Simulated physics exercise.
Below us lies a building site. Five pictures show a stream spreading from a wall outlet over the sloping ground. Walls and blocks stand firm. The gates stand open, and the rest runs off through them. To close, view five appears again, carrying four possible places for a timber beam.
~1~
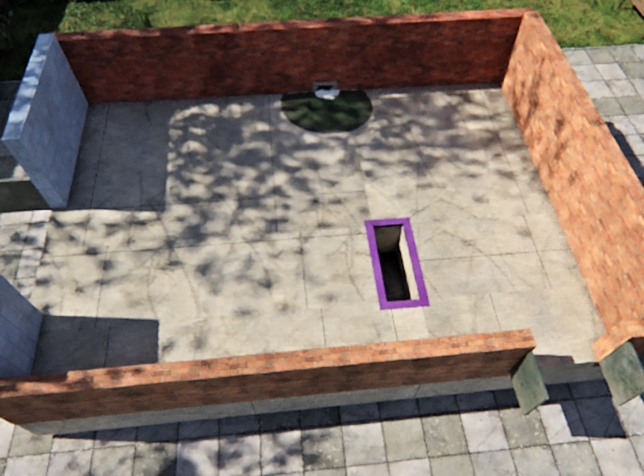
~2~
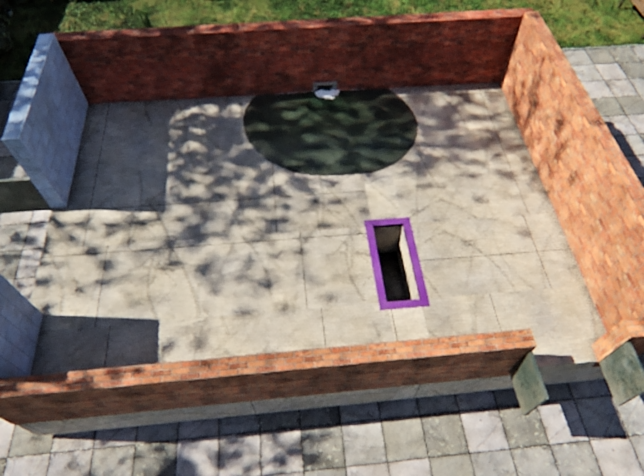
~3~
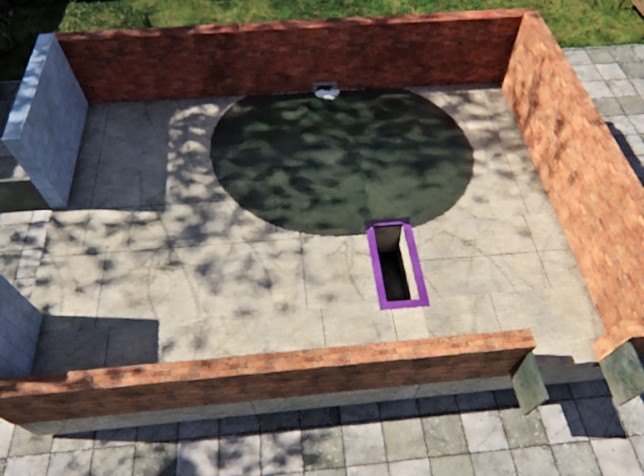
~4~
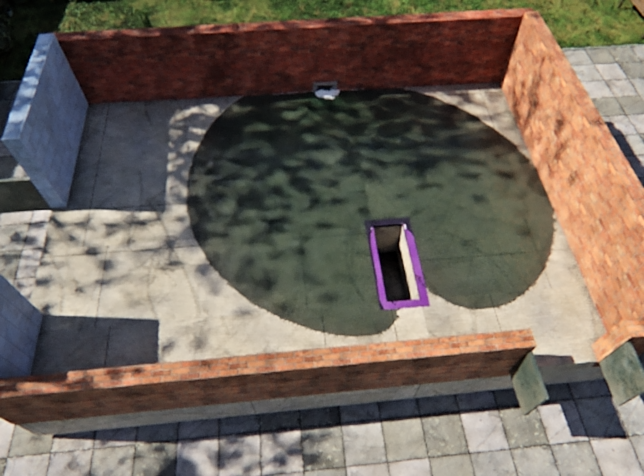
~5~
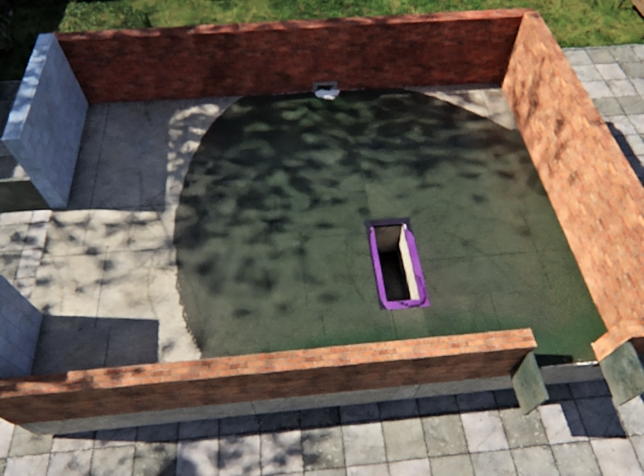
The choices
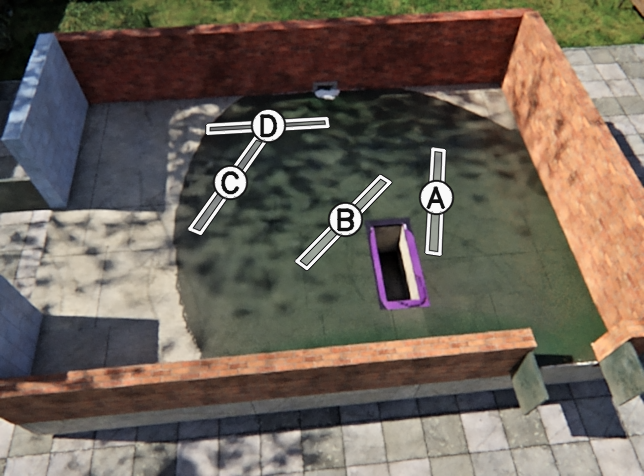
The video shows dark water spreading from an outfall by the back brick wall across a walled, paved yard, reaching the purple-edged gully, wrapping around it, and widening to the front wall and the opening at the lower right.
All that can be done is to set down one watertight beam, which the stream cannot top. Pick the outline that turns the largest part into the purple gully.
It is A.
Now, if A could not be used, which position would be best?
That is position C.
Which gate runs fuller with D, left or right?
The right one.
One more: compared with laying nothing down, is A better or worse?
It is better.
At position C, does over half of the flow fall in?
No, it does not.
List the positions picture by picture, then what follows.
Outfall at (325, 87); purple gully at (395, 261); open gate at (551, 349); open gate at (56, 257); water covers 4 % of the ground and shows as far out as (329, 130); purple gully still dry.
Water covers 13 % of the ground and shows as far out as (356, 171); purple gully still dry.
Water covers 28 % of the ground and shows as far out as (429, 215); purple gully still dry.
Water covers 50 % of the ground and shows as far out as (517, 288); purple gully taking water.
Water covers 65 % of the ground and shows as far out as (586, 282); purple gully taking water.
On the marked copy, A from (433, 253) to (438, 149); B from (301, 264) to (385, 179); C from (195, 231) to (260, 139); D from (207, 129) to (327, 122).
For position A, about 48 % of the stream runs into the purple gully, about 52 % out by the gates.
For position B, about 14 % of the stream runs into the purple gully, about 86 % out by the gates.
For position C, about 27 % of the stream runs into the purple gully, about 73 % out by the gates.
For position D, about 16 % of the stream runs into the purple gully, about 83 % out by the gates.
